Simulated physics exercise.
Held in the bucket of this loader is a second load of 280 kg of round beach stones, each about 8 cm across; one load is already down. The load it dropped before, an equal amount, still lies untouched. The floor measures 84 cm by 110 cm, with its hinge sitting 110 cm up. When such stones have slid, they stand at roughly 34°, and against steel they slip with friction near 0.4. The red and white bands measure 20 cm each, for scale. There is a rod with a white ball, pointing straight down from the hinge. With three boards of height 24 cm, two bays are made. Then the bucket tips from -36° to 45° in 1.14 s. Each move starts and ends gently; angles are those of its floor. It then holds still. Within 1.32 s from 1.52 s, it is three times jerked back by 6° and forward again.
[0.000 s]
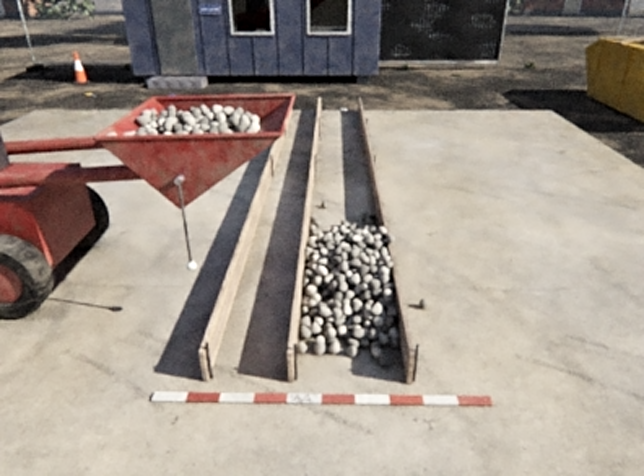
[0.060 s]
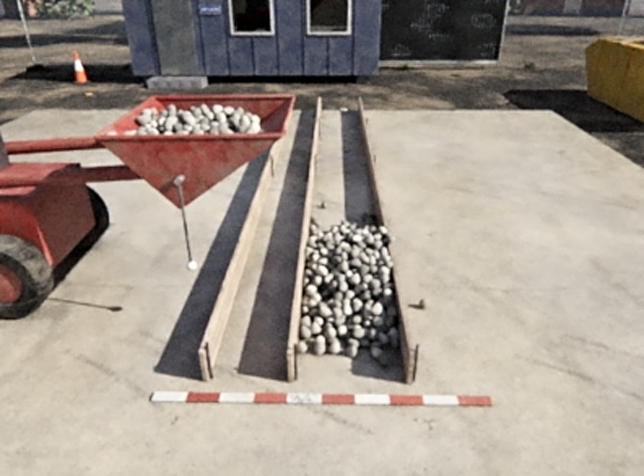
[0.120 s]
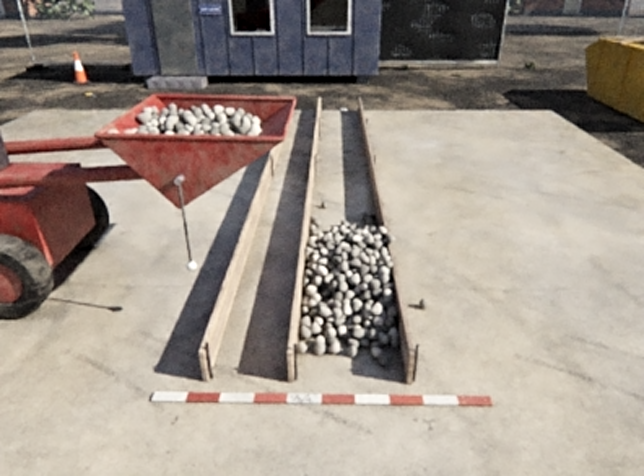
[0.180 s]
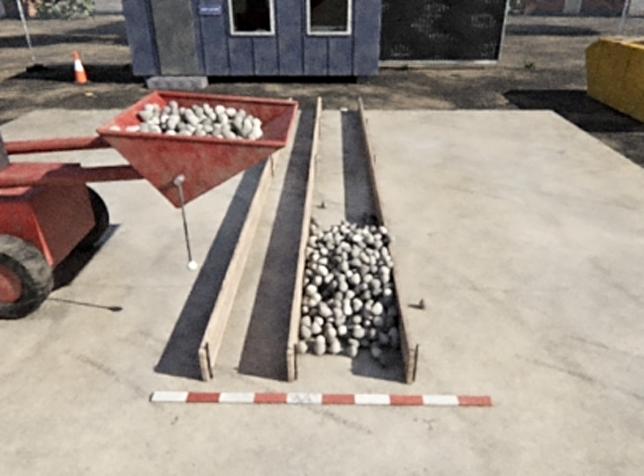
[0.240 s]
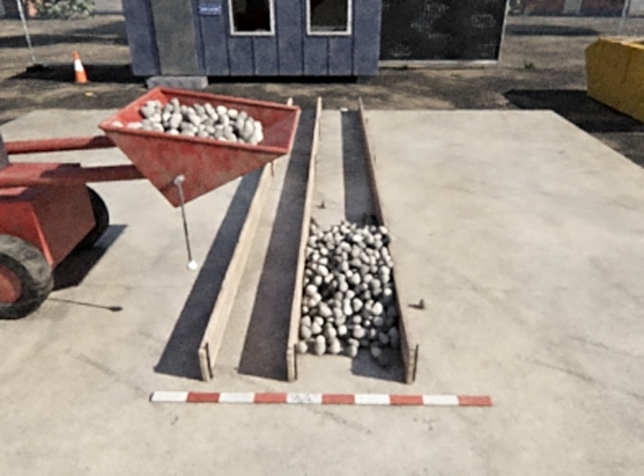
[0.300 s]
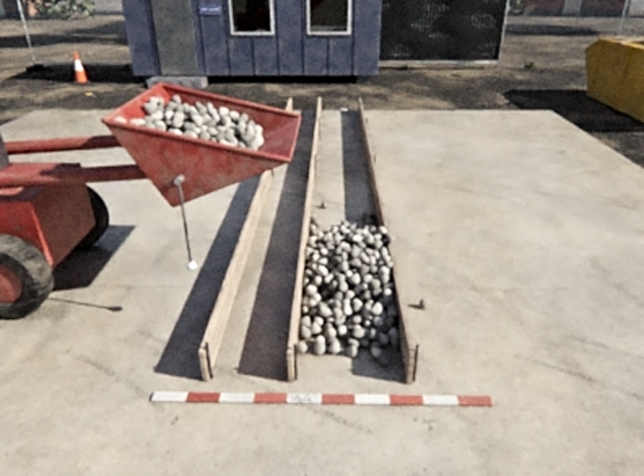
A red machine slowly tilts its bucket of stones slightly rightward near a still stone pile.
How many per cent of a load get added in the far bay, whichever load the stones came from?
Some 35 per cent is added.
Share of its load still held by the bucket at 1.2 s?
35 %.
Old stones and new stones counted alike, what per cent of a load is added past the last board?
Roughly 0 percent of a load.
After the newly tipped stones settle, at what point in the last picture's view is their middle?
Roughly pixel (288, 268) in the last view.
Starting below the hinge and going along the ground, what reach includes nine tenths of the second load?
Roughly 100 centimetres.
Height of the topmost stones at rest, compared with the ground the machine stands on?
Looks like about 36 cm above the machine's ground.
After 0.9 s the floor is at 33°; in per cent of one load, 100 in the bucket, 100 in the far bay; the foremost stones are at (392, 277).
After 1.2 s the floor is at 45°; in per cent of one load, 36 in the bucket, 53 in the near bay, 110 in the far bay; the foremost stones are at (392, 277).
After 3.3 s the floor is at 45°; in per cent of one load, 0 in the bucket, 65 in the near bay, 135 in the far bay; the foremost stones are at (392, 277).
After 5.9 s the floor is at 45°; in per cent of one load, 0 in the bucket, 65 in the near bay, 135 in the far bay; the foremost stones are at (392, 277). Net gain in the far bay, 35.
